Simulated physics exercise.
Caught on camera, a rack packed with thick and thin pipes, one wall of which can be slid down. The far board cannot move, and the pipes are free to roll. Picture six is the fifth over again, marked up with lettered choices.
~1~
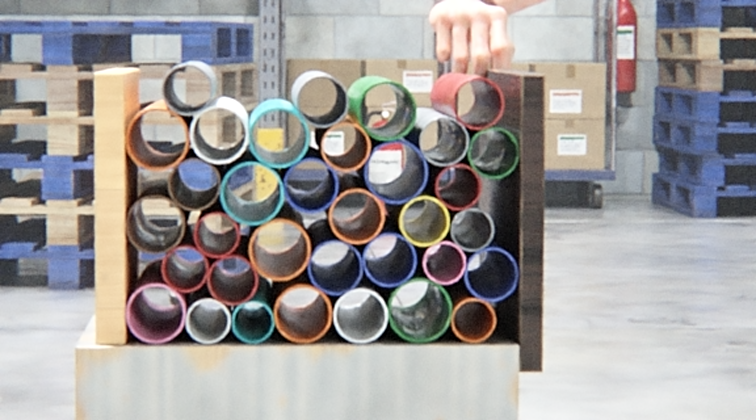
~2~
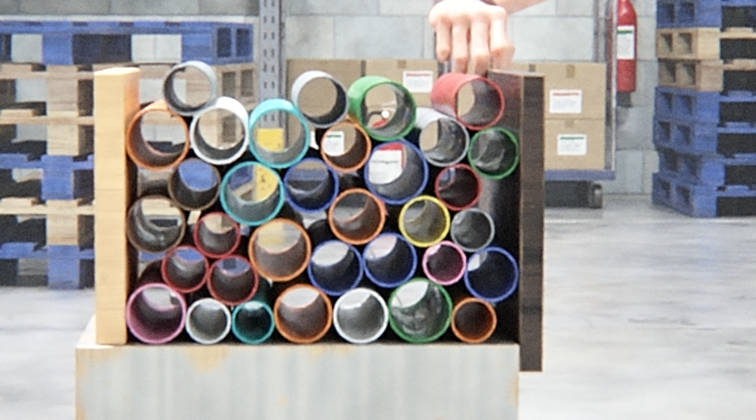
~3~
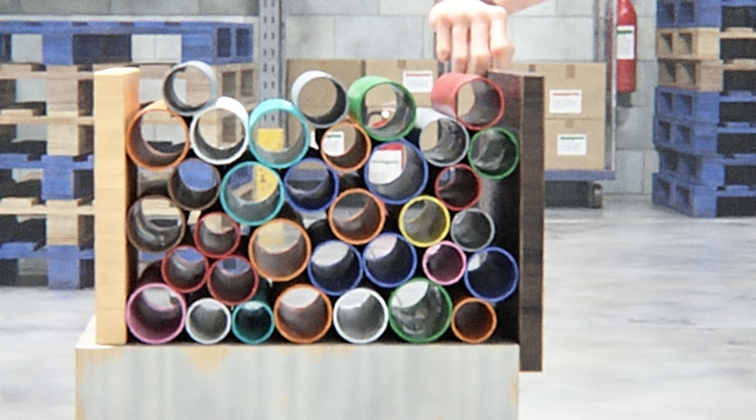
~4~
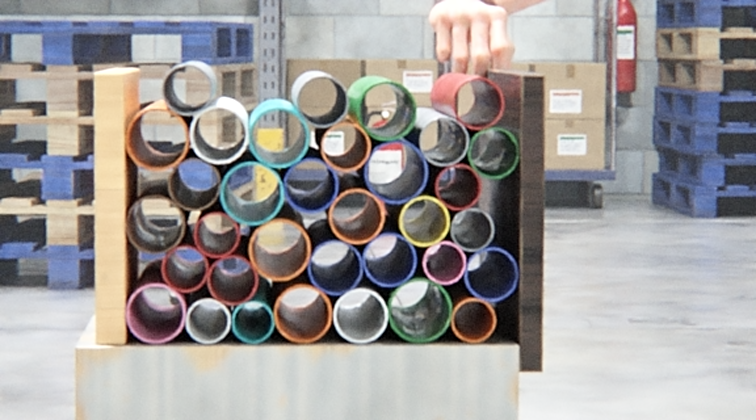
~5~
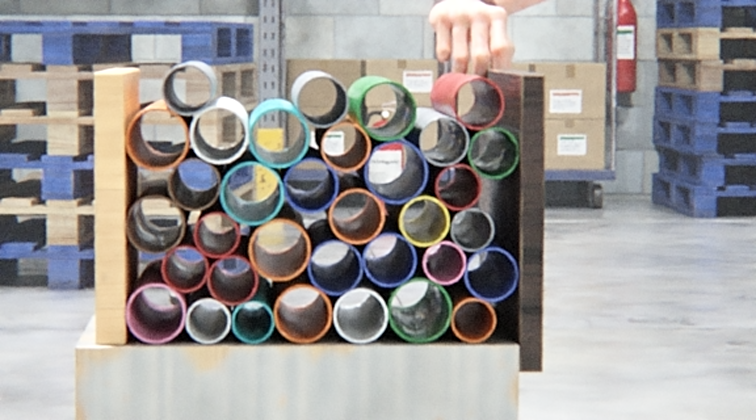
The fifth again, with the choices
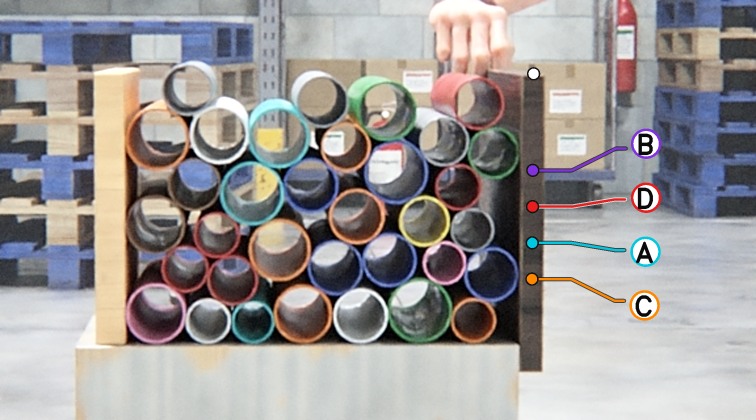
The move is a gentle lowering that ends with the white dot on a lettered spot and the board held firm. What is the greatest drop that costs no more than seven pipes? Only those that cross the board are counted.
At most to C.
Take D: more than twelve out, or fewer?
It loses fewer than twelve.
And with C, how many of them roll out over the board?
The count is two.
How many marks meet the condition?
Four of them.
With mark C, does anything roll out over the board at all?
Yes.
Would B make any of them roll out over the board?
No.
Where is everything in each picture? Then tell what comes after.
The first frame shows a blue pipe (311, 186); an orange pipe (157, 139); a green pipe (387, 111).
The second frame shows a green pipe (387, 111); side board (510, 209).
The third frame shows a pink pipe (156, 313); a green pipe (420, 311).
The fourth frame shows a blue pipe (389, 260); a yellow pipe (424, 221).
The fifth frame shows a blue pipe (311, 186); an orange pipe (157, 139); a green pipe (387, 111).
On the copy, A at (533, 243); B at (533, 170); C at (532, 279); D at (533, 207); the white dot at (534, 74).
On C. First, top of the board (520, 165).
Then, top of the board (519, 267).
Finally, top of the board (519, 278), two out over the board.
By contrast, A two out over the board; B none out over the board; D none out over the board.
